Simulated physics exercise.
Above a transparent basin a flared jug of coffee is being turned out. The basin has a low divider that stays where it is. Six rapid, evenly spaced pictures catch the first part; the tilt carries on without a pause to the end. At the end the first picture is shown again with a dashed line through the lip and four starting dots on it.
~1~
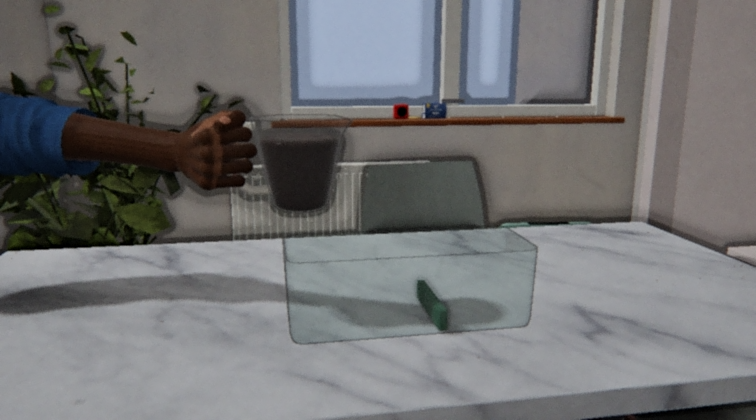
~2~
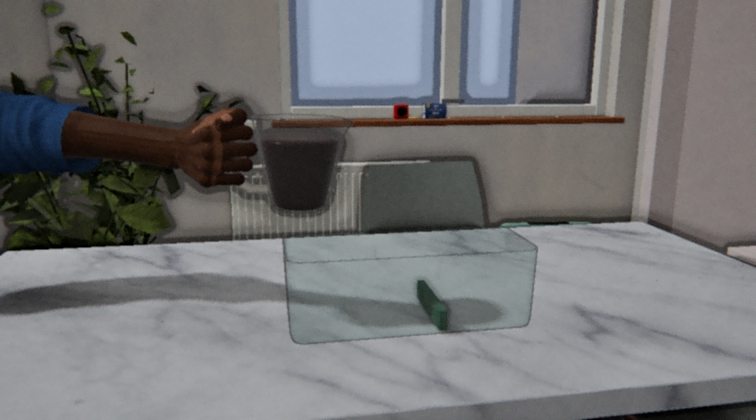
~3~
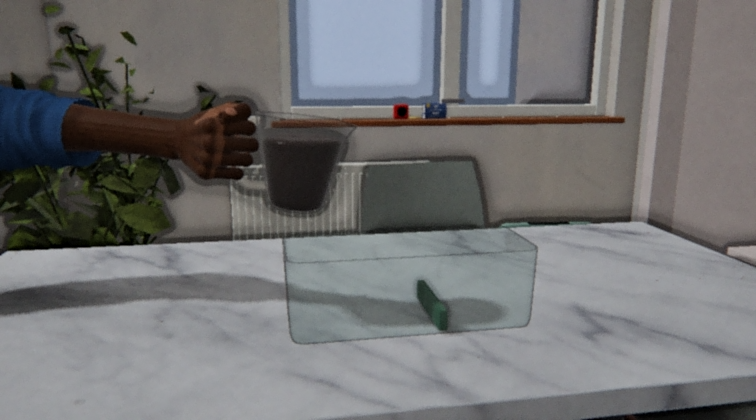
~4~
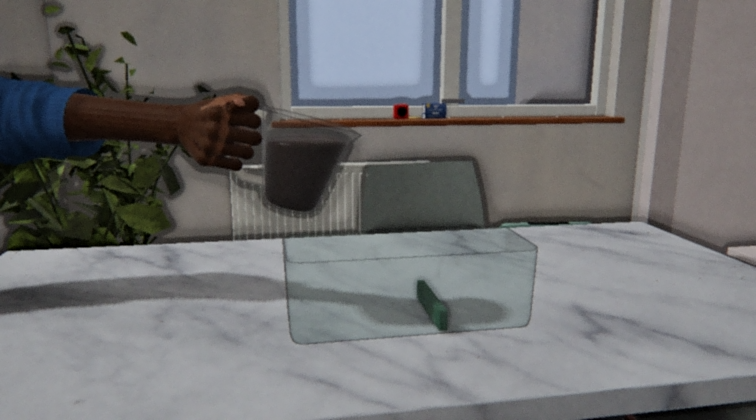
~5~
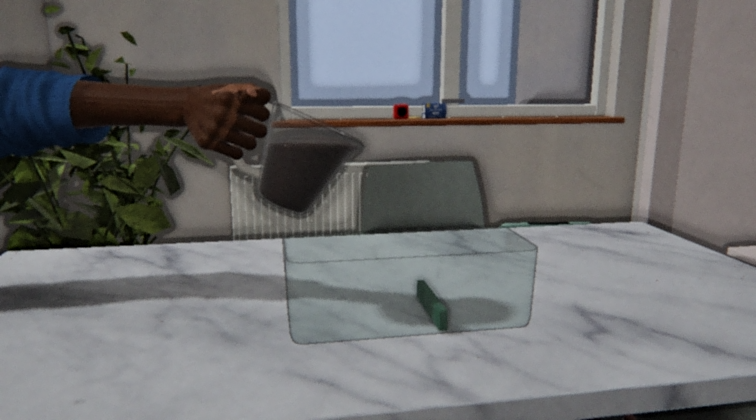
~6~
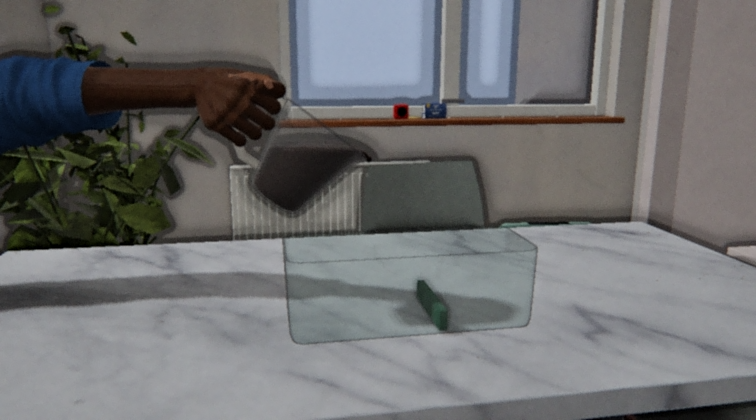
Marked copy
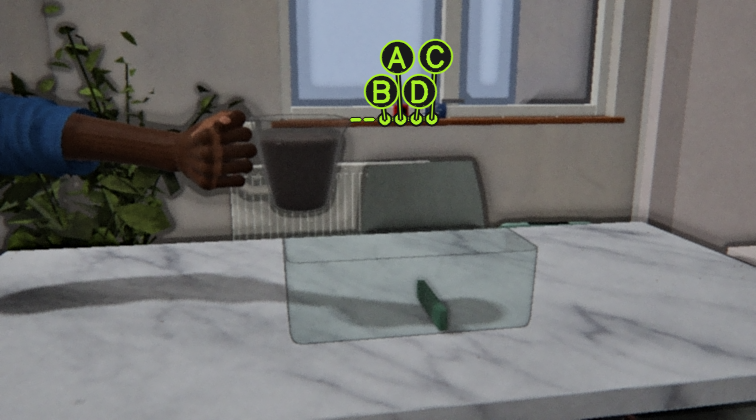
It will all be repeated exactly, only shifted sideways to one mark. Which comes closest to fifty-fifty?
The best spot is B.
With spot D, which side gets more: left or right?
The right side.
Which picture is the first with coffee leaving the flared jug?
Picture 6.
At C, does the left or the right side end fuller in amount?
The right one.
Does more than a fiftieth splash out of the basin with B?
No, it does not.
On the marked copy, A at (400, 119); B at (384, 119); C at (431, 118); D at (416, 119).
If A is chosen, about 26 % ends left of the wall and 74 % right of it.
If B is chosen, about 56 % ends left of the wall and 43 % right of it.
If C is chosen, about 16 % ends left of the wall and 83 % right of it.
If D is chosen, about 14 % ends left of the wall and 84 % right of it.
